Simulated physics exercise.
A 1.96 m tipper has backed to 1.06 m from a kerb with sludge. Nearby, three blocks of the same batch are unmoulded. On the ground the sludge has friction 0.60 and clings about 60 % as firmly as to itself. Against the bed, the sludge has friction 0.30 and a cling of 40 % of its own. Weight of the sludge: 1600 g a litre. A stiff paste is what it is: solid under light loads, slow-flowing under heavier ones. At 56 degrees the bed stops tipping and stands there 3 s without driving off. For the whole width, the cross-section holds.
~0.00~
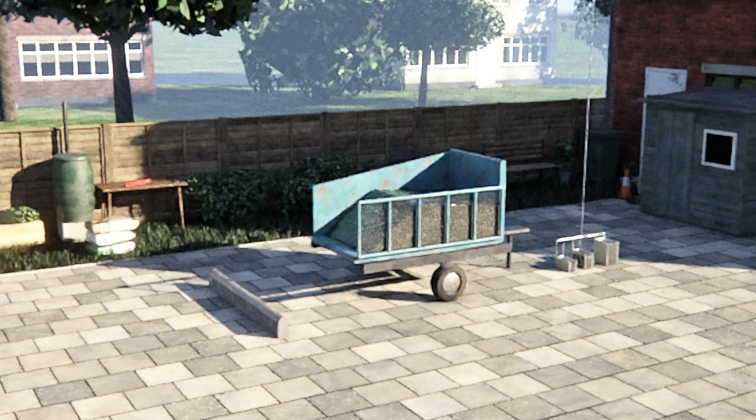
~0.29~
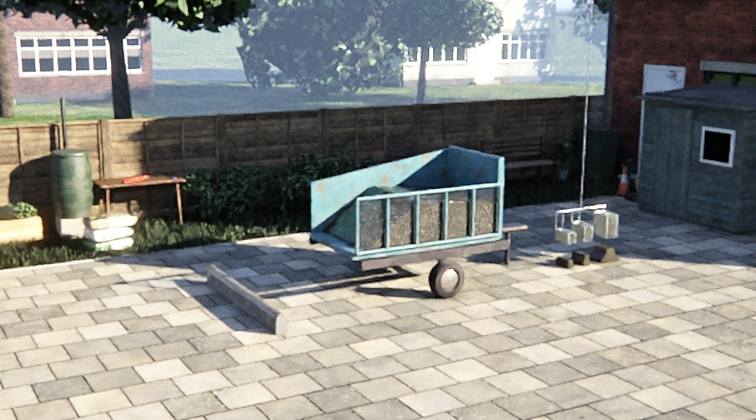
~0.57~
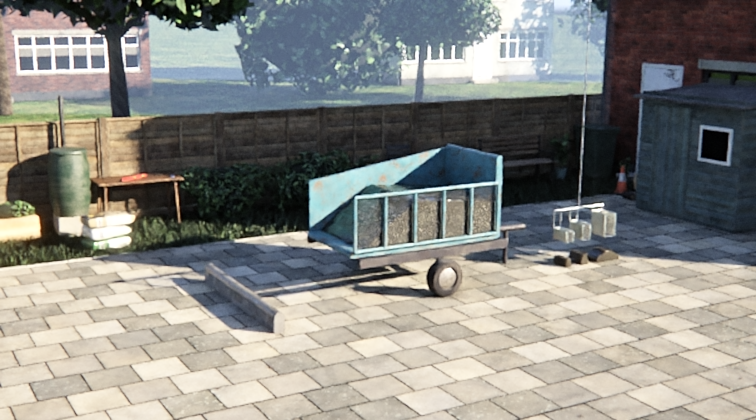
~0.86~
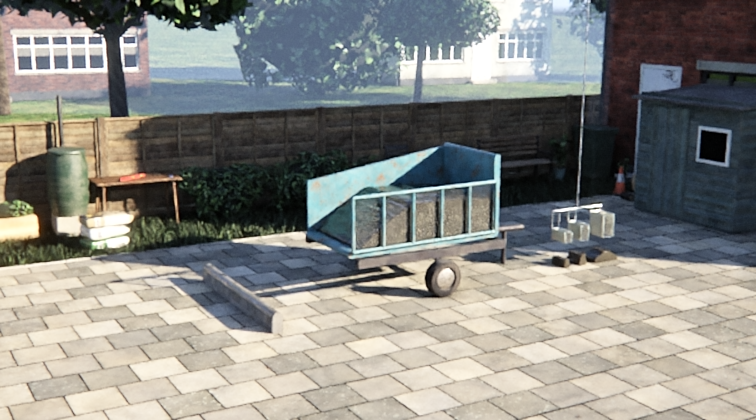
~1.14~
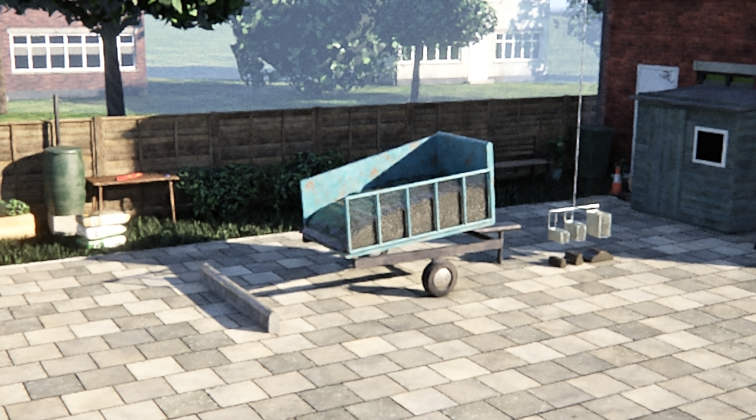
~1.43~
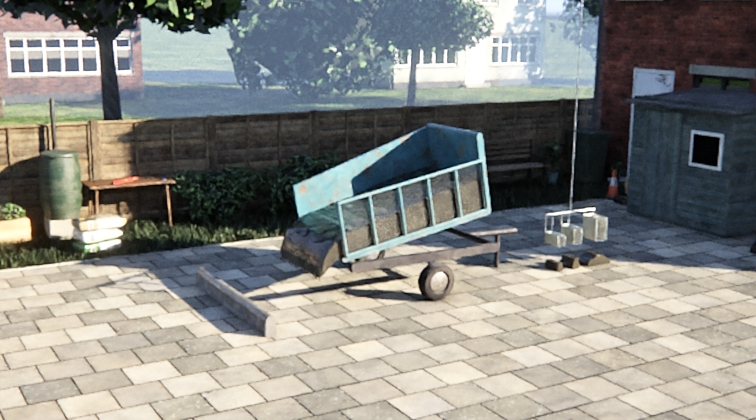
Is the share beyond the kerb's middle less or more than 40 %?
Answer: A larger amount than 40 per cent.
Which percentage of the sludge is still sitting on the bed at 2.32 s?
Share: Close to 45 %.
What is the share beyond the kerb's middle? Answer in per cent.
Roughly 45 per cent.
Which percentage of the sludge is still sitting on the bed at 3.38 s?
Around 0 %.
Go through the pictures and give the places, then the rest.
Top of the high end at (501, 164), tilt 0 degrees; front end of the sludge at (371, 252); test blocks 12 cm, 18 cm, 28 cm high (left to right), in the first frame.
Top of the high end at (499, 161), tilt 0 degrees; front end of the sludge at (369, 249); test blocks 12 cm, 15 cm, 19 cm high (left to right), in the second frame.
Top of the high end at (497, 159), tilt 0 degrees; front end of the sludge at (367, 247); test blocks 12 cm, 15 cm, 15 cm high (left to right), in the third frame.
Top of the high end at (495, 158), tilt 1 degrees; front end of the sludge at (362, 248); test blocks 12 cm, 15 cm, 15 cm high (left to right), in the fourth frame.
Top of the high end at (487, 146), tilt 5 degrees; front end of the sludge at (343, 249); test blocks 12 cm, 15 cm, 15 cm high (left to right), in the fifth frame.
Top of the high end at (477, 137), tilt 10 degrees; front end of the sludge at (321, 278); test blocks 12 cm, 15 cm, 15 cm high (left to right), in the sixth frame.
By 2.32 s, the tilt is 26 degrees, 44 % is on the bed and 3 % past the kerb's middle.
By 3.38 s, the tilt is 44 degrees, none is on the bed and 39 % past the kerb's middle.
By 4.44 s, the tilt is 56 degrees, none is on the bed and 47 % past the kerb's middle.
By 5.50 s, the tilt is 56 degrees, none is on the bed and 47 % past the kerb's middle.
By 7.20 s, at the end, the tilt is 56 degrees, none is on the bed and 47 % past the kerb's middle.
